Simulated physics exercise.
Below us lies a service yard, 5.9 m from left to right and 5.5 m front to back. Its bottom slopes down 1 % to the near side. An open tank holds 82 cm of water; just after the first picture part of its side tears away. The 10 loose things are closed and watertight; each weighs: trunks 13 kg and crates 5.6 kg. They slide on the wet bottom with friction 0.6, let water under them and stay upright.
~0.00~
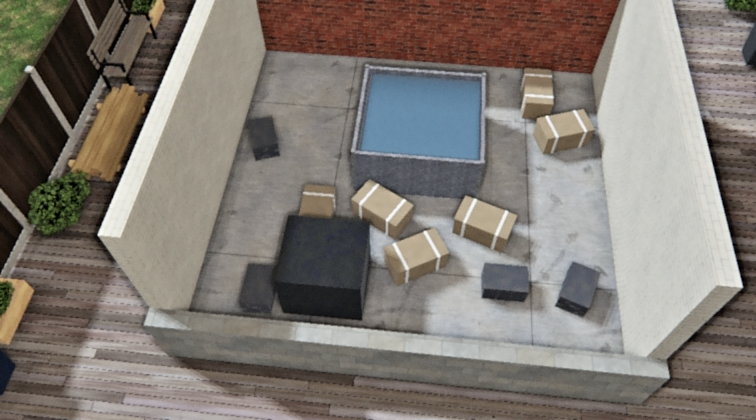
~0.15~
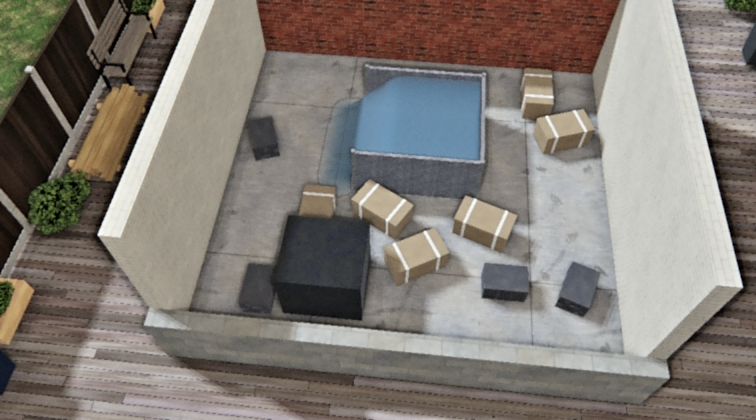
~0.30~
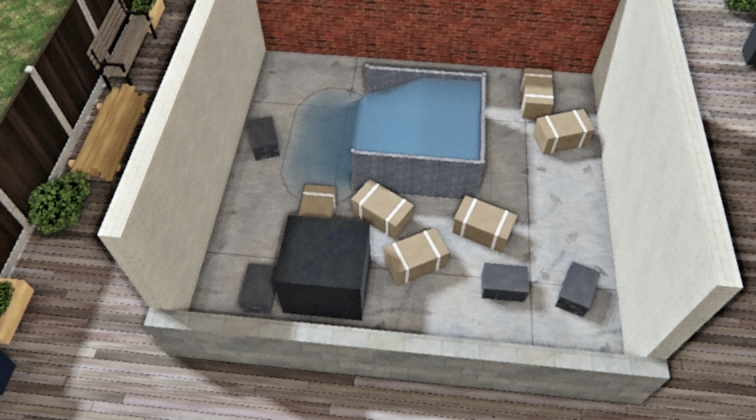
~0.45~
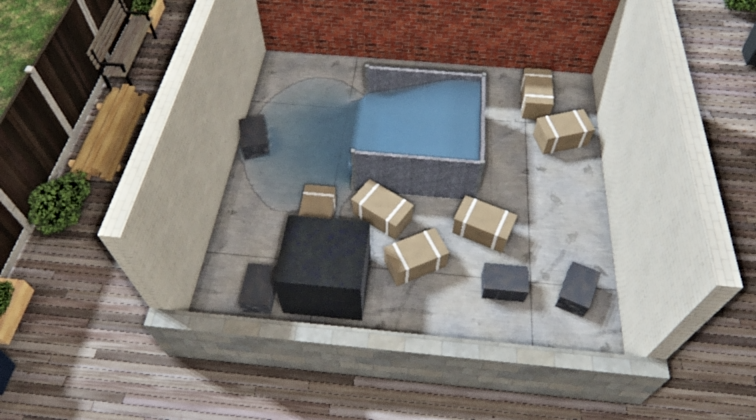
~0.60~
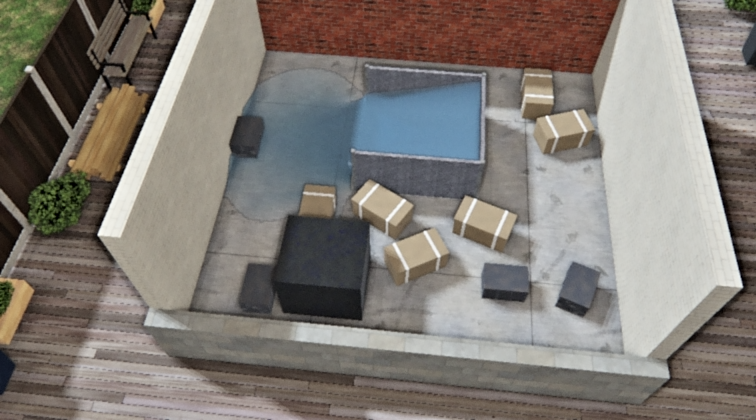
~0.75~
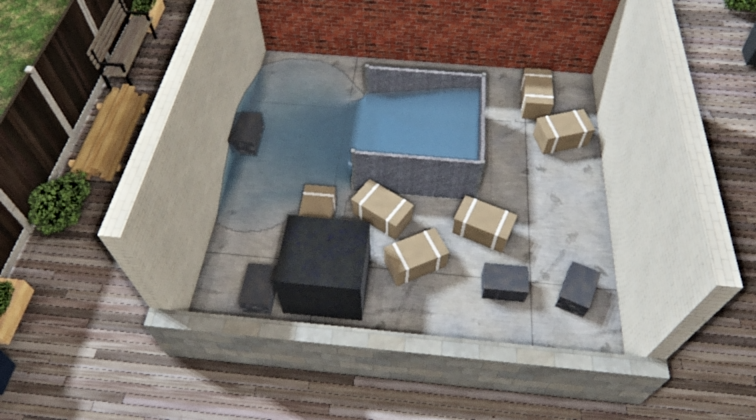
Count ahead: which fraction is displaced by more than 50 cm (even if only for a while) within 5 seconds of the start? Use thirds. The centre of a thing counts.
Share: One to two thirds.
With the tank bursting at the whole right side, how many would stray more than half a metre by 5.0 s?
In that case 5 of them.
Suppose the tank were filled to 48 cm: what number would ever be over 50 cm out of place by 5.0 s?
Then 2.
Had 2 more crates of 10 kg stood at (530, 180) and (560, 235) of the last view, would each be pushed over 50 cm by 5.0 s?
In that order: Short of it, under.
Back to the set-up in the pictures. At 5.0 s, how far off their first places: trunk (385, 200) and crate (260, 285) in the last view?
In turn: 20 cm, 30 cm.
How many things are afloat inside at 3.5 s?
I count 3.
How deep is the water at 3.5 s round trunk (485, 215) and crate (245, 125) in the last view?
About 0 and 20 cm.
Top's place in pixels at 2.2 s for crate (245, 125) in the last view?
Near (237, 154).
After 1.1 s 0 of 10 are over 50 cm from their spots; 1 afloat.
After 2.2 s 1 of 10 are over 50 cm from their spots; 2 afloat.
After 3.5 s 2 of 10 are over 50 cm from their spots; 3 afloat.
After 5.0 s 6 of 10 are over 50 cm from their spots, and 6 have been at some point; 6 afloat.
